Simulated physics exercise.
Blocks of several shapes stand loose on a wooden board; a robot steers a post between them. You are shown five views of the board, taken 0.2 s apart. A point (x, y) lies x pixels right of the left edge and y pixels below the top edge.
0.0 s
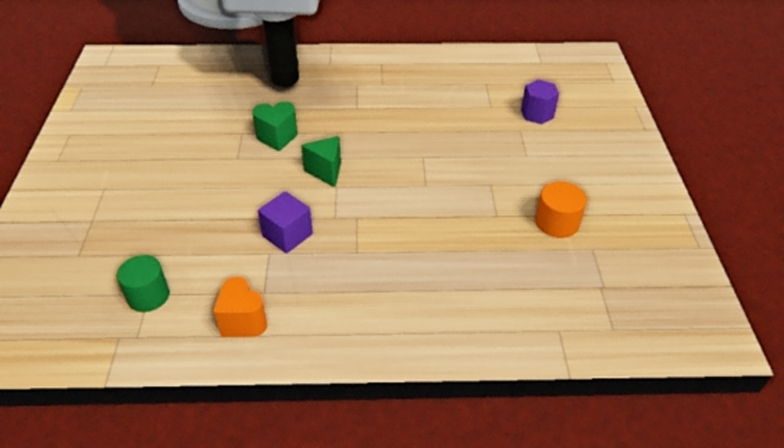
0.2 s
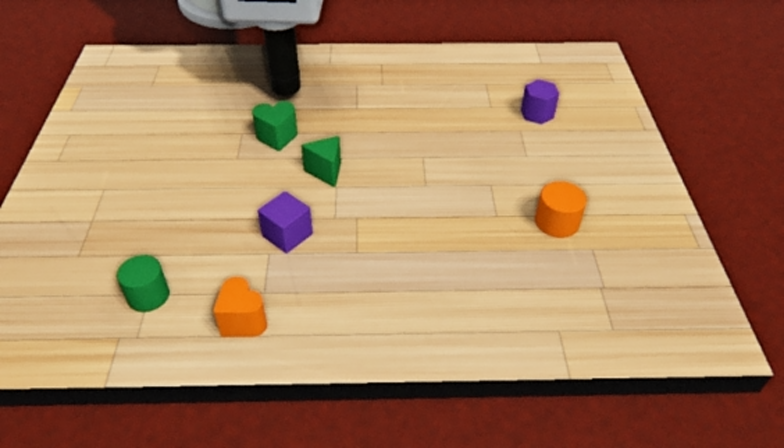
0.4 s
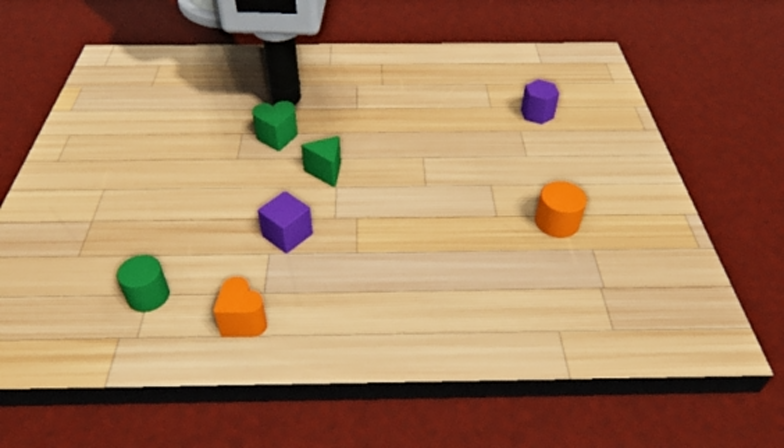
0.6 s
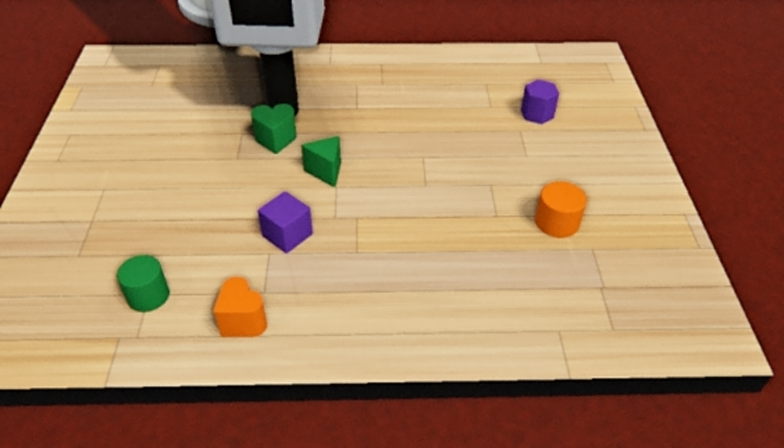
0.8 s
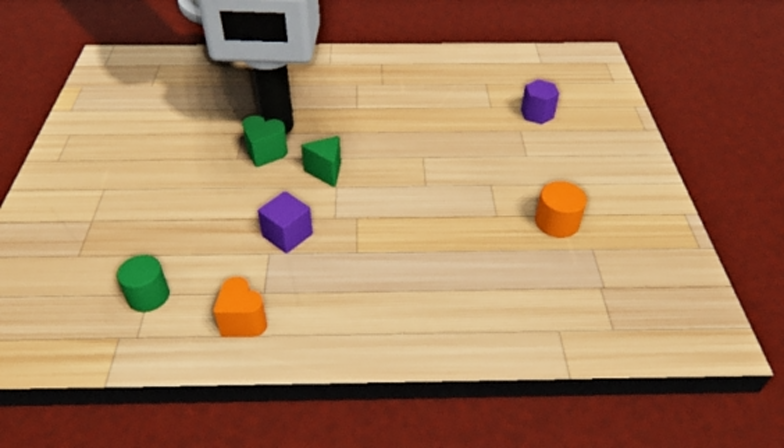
On a wooden board scattered with green, orange and purple blocks, a robot's dark post moved toward the viewer and nudged the green heart slightly forward and to the left, while the other blocks stayed still.
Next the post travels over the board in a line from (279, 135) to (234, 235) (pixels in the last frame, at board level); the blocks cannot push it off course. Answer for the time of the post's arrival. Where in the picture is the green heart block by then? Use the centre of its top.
I'd place it at (199, 227), taking the centre of its top.
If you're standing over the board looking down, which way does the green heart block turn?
It twists clockwise.
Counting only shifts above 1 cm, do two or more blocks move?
The answer is no.
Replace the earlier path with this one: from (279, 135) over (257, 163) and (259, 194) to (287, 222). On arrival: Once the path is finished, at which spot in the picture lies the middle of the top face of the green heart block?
Put as a pixel place, it's (227, 185).
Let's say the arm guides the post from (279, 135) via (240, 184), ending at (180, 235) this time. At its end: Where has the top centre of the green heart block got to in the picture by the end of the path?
Close to (153, 233).
What follows on the original path. One third of the way, post at (264, 157); green heart block at (243, 158).
Two thirds of the way, post at (248, 190); green heart block at (223, 192), turned 15° clockwise.
At the end, post at (232, 226); green heart block at (199, 227), turned 25° clockwise; purple four-sided block still.
